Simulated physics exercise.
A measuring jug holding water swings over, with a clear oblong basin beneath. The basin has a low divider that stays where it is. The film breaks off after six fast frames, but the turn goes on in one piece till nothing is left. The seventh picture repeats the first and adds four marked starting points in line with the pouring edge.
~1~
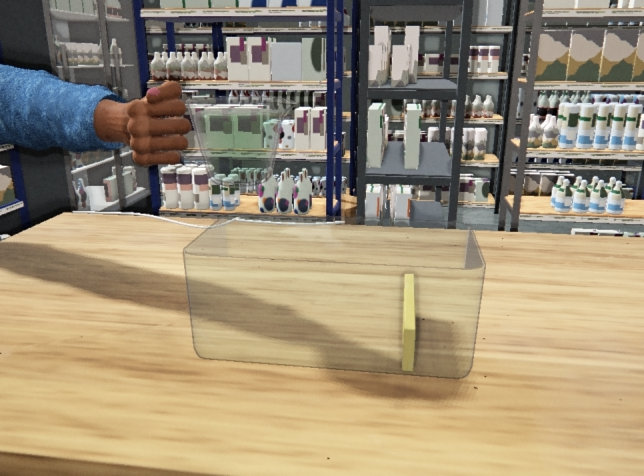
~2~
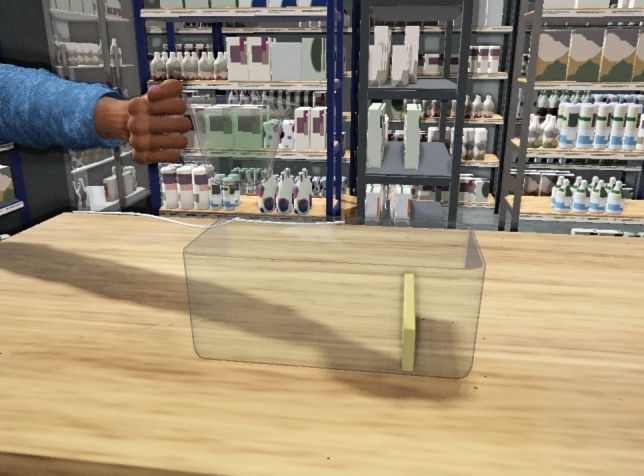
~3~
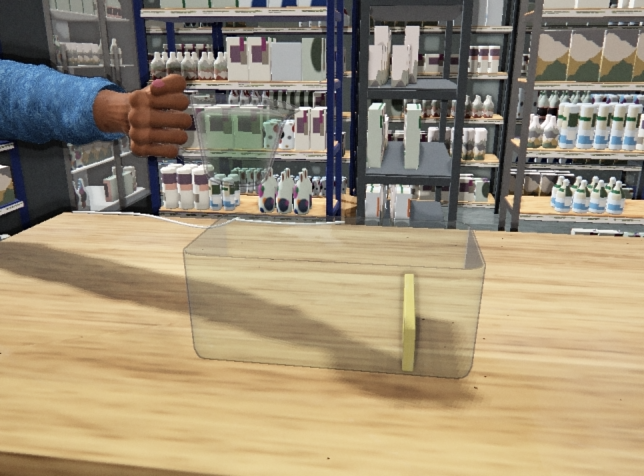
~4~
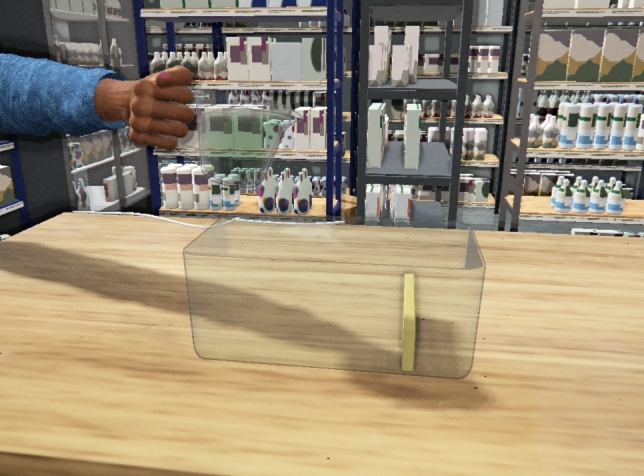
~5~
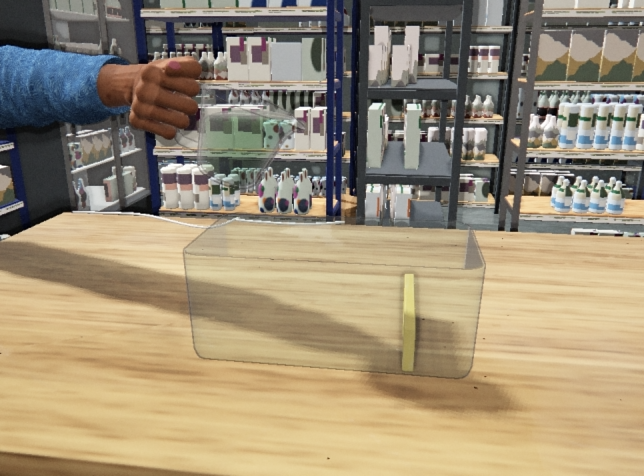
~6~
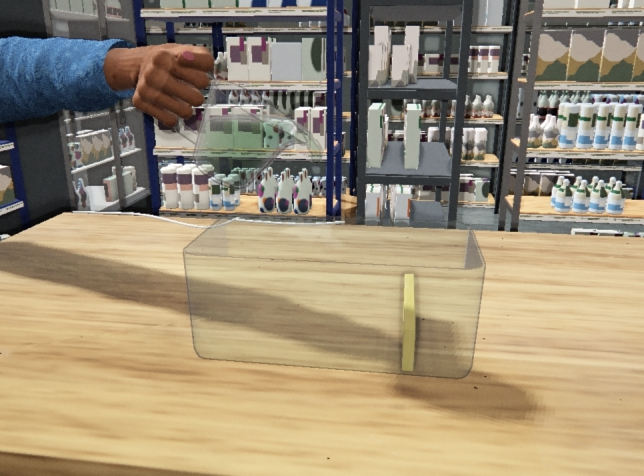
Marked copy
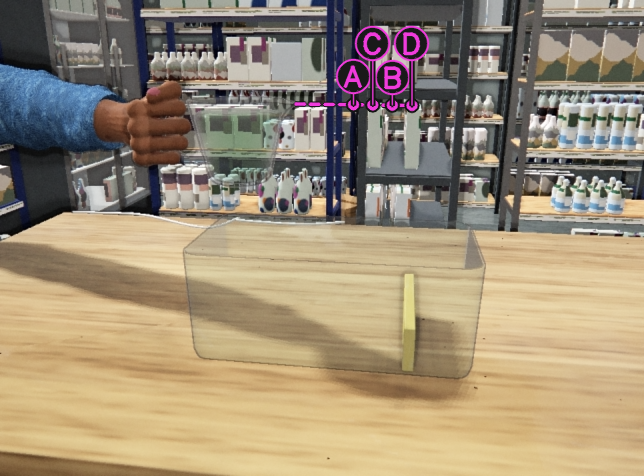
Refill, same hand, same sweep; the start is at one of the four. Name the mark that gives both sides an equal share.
Take C.
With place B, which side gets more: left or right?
The right one.
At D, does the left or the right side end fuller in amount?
More ends on the right.
In magenta, A at (353, 104); B at (392, 105); C at (372, 105); D at (411, 105).
Choosing A, about 81 % ends left of the wall and 19 % right of it.
Choosing B, about 27 % ends left of the wall and 72 % right of it.
Choosing C, about 48 % ends left of the wall and 51 % right of it.
Choosing D, about 8 % ends left of the wall and 92 % right of it.
